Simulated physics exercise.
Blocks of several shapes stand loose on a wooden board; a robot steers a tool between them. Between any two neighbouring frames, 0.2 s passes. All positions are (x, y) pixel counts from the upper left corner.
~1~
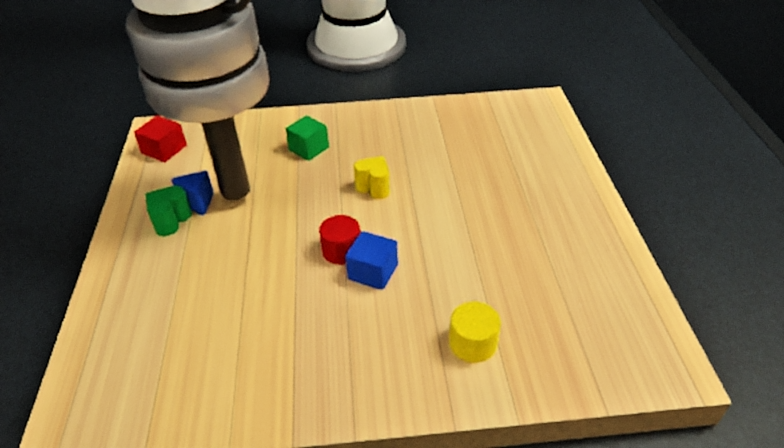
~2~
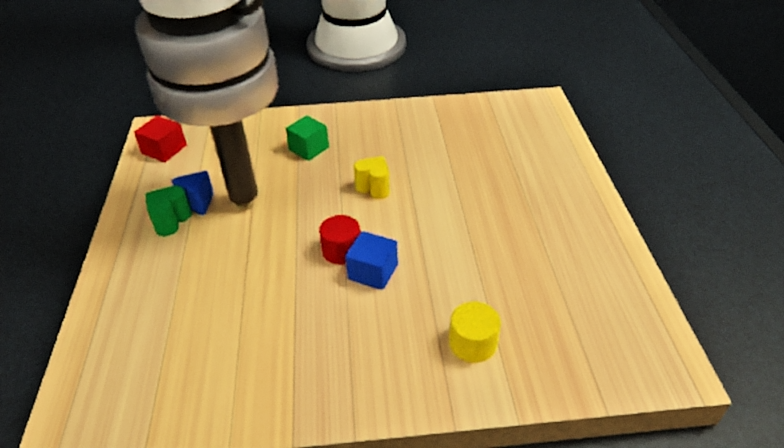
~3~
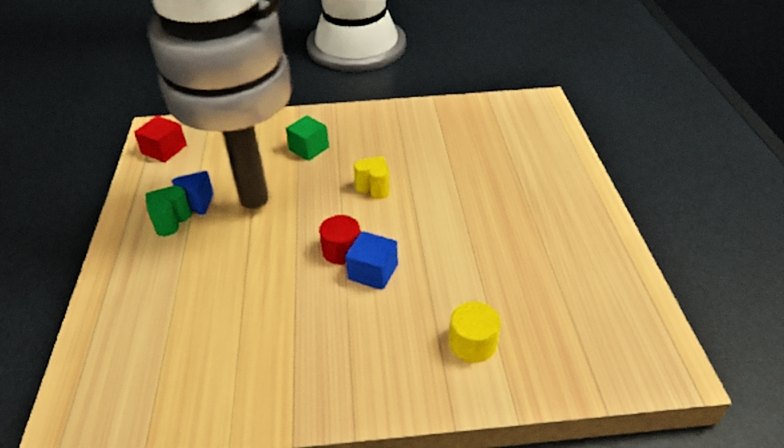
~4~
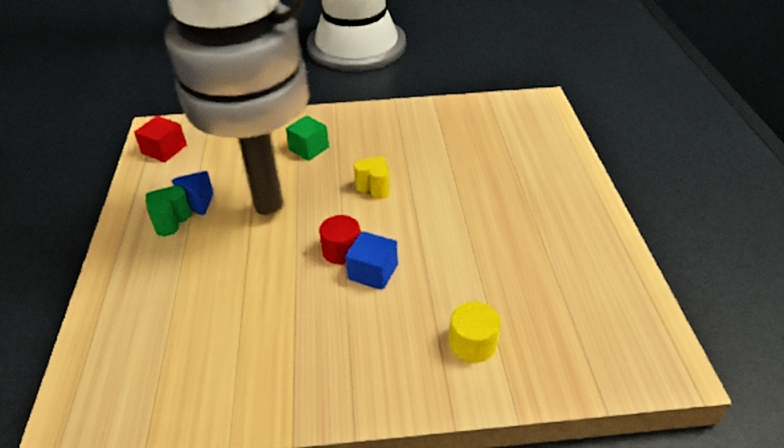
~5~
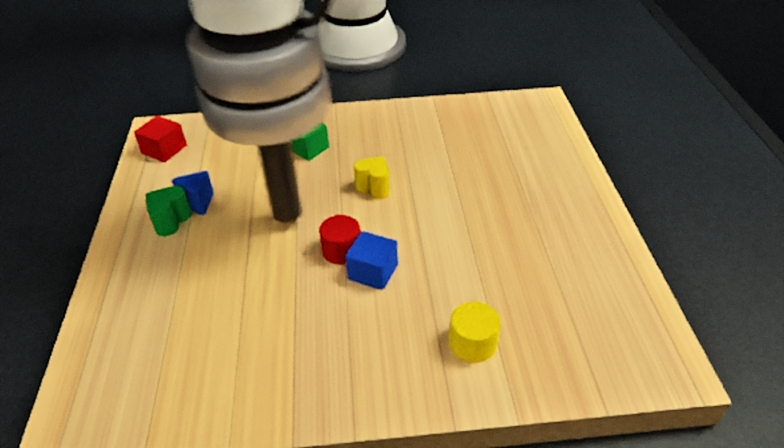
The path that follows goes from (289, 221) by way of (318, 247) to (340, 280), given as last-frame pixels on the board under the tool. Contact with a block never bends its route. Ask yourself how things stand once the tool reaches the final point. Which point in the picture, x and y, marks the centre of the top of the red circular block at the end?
At (369, 239).
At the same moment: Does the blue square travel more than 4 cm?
No, that is not what happens.
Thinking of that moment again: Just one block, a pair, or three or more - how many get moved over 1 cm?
Counting only shifts above 1 cm, I get two blocks.
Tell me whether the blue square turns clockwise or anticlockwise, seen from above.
Overhead view: Clockwise.
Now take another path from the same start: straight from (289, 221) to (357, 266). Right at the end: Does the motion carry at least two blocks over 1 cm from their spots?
Answer: Yes.
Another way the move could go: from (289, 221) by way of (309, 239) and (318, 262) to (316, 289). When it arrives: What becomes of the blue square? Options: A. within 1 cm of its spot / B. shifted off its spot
B
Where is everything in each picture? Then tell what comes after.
Tool tip (236, 191); block tops, red circular block (339, 227); blue square (372, 248), in the first picture.
Tool (244, 195); blocks unchanged, in the second picture.
Tool (255, 199); blocks unchanged, in the third picture.
Tool (269, 205); blocks unchanged, in the fourth picture.
Tool (287, 212); red circular block (339, 227); blue square (372, 248), in the fifth picture.
The first path, step by step. One third of the way, tool (308, 228); nothing pushed yet.
Two thirds of the way, tool (324, 249); red circular block (359, 235); blue square (393, 254), turned 30° clockwise.
At the end, tool (339, 271); red circular block (369, 239); blue square (403, 258), turned 30° clockwise.
